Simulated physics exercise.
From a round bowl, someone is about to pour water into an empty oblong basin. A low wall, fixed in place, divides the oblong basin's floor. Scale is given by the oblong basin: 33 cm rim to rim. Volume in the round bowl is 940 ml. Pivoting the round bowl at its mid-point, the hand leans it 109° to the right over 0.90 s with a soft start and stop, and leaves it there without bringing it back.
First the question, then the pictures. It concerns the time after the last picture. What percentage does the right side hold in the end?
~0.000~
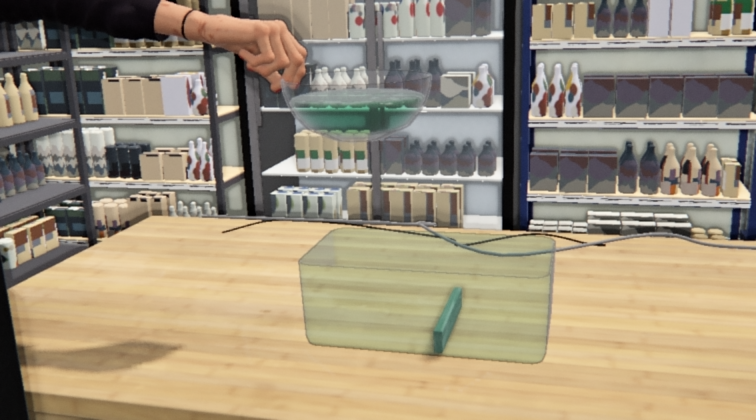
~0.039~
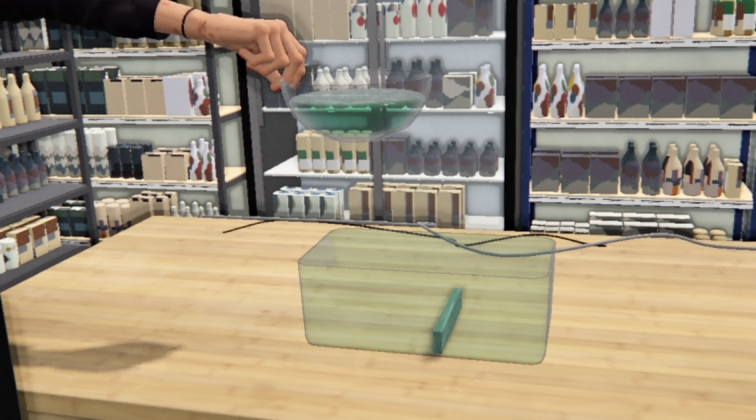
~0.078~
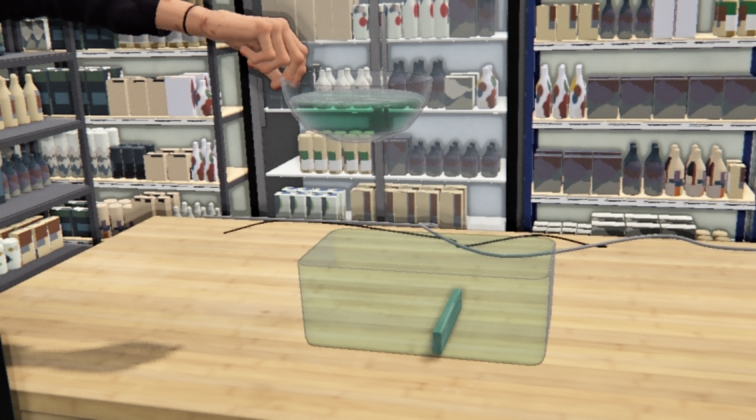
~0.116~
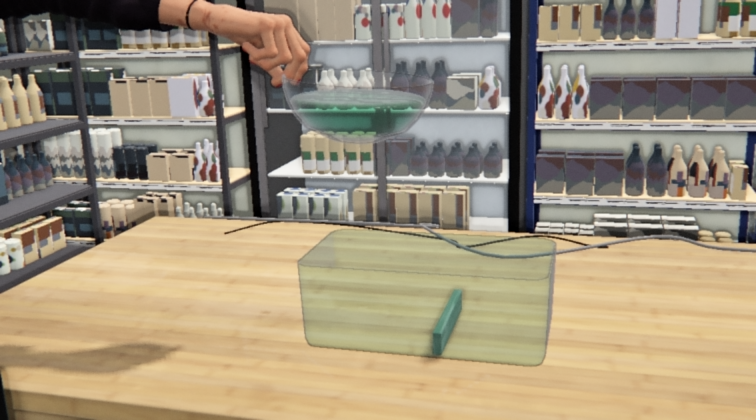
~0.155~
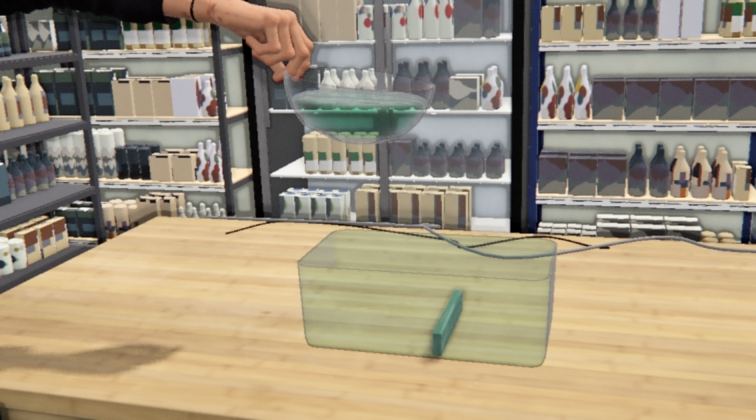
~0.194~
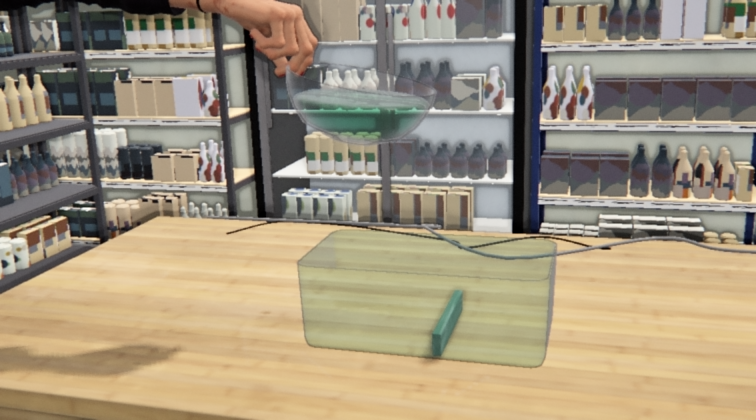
About 56 per cent.
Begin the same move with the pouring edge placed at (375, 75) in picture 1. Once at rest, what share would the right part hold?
In that case roughly 30 per cent.
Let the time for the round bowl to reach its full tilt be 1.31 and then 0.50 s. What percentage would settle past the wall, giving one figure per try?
The first try gives 65 percent and the second 50 percent.
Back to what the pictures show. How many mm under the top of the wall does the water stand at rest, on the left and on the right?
Roughly 18 mm on the left side and roughly 6 mm on the right.
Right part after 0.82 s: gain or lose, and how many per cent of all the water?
It goes down by about 5.
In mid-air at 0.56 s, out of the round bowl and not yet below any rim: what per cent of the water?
Close to 58 in a hundred.
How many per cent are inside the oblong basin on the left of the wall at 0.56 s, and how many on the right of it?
0 per cent left and 10 right, roughly.
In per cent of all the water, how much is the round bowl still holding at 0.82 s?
Some 0 per cent.
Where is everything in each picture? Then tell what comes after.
It leans 0°; its right rim is at (429, 78); the water meets the walls at (295, 97) and (425, 96); the oblong basin's rim runs from (316, 246) to (553, 258); the wall's top is at (449, 309), in the first frame.
It leans 1°; its right rim is at (429, 79); the water meets the walls at (295, 97) and (424, 97), in the second frame.
It leans 2°; its right rim is at (430, 81); the water meets the walls at (295, 96) and (425, 98), in the third frame.
It leans 4°; its right rim is at (431, 85); the water meets the walls at (296, 95) and (426, 100), in the fourth frame.
It leans 8°; its right rim is at (432, 90); the water meets the walls at (298, 94) and (427, 102), in the fifth frame.
It leans 12°; its right rim is at (433, 96); the water meets the walls at (299, 93) and (429, 104), in the sixth frame.
By 0.56 s the tilt is 74° and 33 per cent is still to pour, 0 is left of the wall and 10 right of it.
By 0.82 s the tilt is 107° and 0 per cent is still to pour, 24 is left of the wall and 61 right of it.
By 1.10 s the tilt is 109° and 0 per cent is still to pour, 36 is left of the wall and 61 right of it.
By 1.40 s the tilt is 109° and 0 per cent is still to pour, 40 is left of the wall and 57 right of it.
At rest 41 per cent lies left of the wall, 56 right of it and 3 outside.
